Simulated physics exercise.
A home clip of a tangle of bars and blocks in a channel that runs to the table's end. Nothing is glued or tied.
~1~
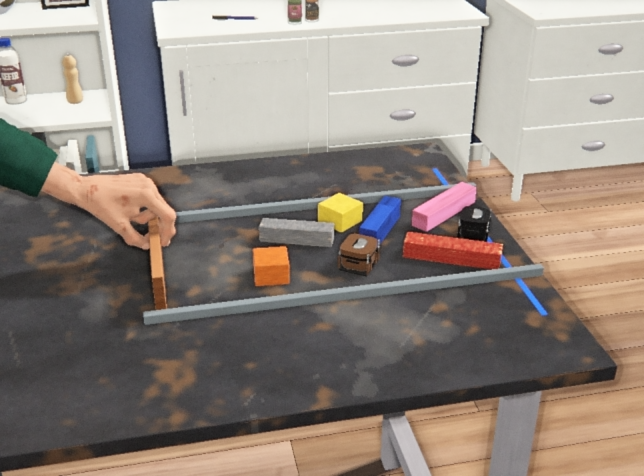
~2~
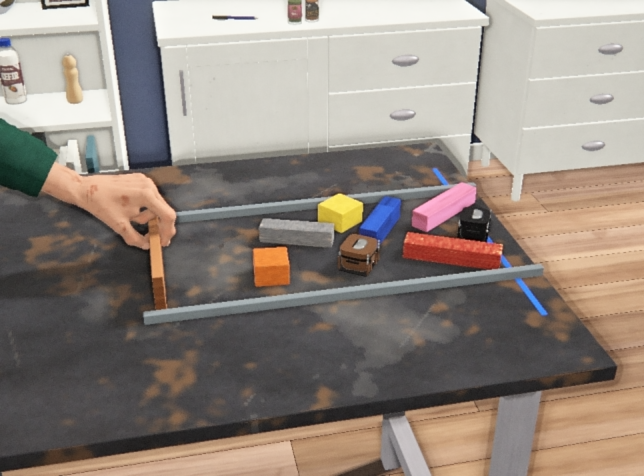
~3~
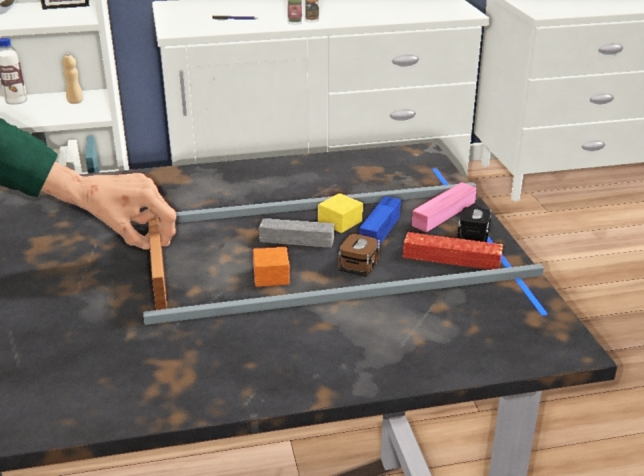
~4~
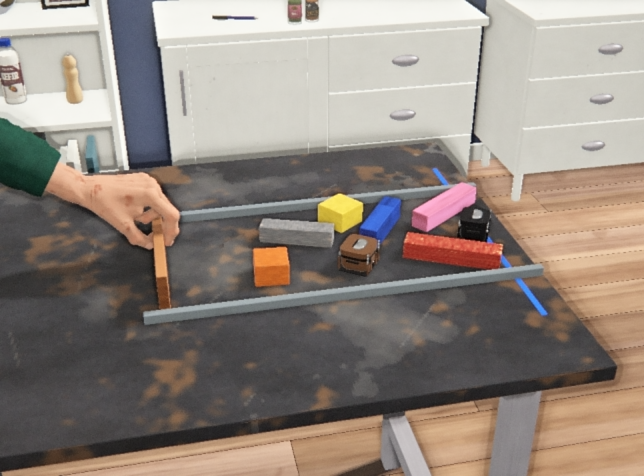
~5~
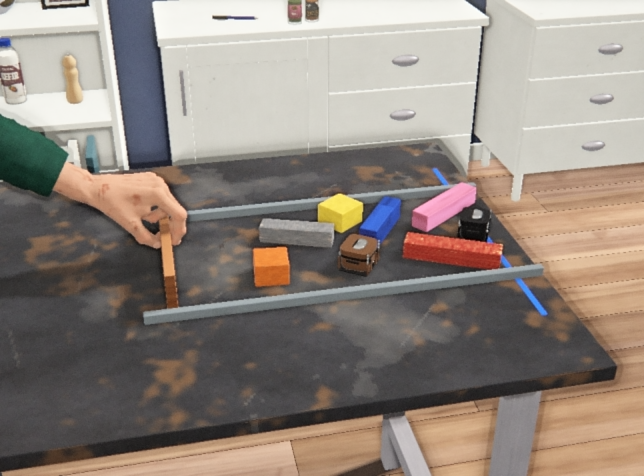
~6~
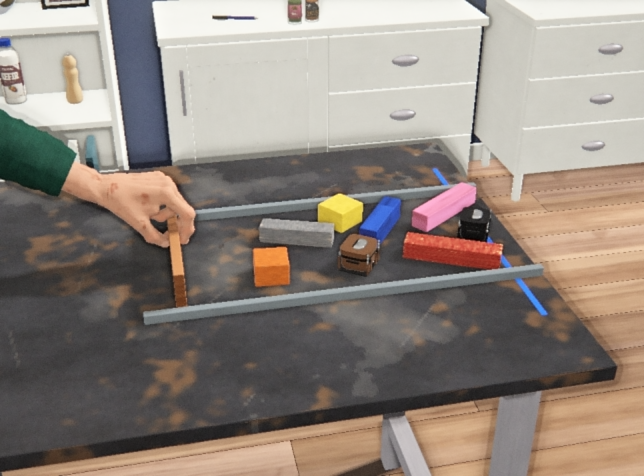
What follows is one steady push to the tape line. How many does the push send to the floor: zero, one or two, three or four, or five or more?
In the end the number that fall off is five or more.
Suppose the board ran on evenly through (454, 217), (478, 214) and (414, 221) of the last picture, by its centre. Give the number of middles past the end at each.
Place by place, 3, 5 and 0.
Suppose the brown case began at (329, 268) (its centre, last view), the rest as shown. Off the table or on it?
The brown case holds on.
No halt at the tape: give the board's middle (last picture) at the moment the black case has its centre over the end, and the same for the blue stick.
About (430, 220), and (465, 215) for the other.
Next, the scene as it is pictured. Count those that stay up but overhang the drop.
The number is 3.
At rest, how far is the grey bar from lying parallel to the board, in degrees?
Some 30 degrees.
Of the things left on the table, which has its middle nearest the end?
That is the grey bar.
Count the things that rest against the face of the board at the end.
It touches 3.
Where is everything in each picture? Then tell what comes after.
The first frame shows black case (474, 225); pink stick (445, 206); red bar (453, 251); board (156, 249); tape (481, 231).
The second frame shows pink stick (445, 207); board (156, 249).
The third frame shows red bar (452, 251); grey bar (297, 233).
The fourth frame shows black case (474, 225); orange block (271, 266).
The fifth frame shows pink stick (445, 207); yellow block (340, 213).
The sixth frame shows black case (474, 225); pink stick (445, 207); red bar (452, 251); board (175, 247); tape (481, 231).
A little later, none off yet; black case at rest near (474, 225); pink stick at rest near (445, 207); red bar at rest near (452, 251).
When it is over, the number that fall off is five or more; down, brown case, blue stick, red bar, pink stick and black case.
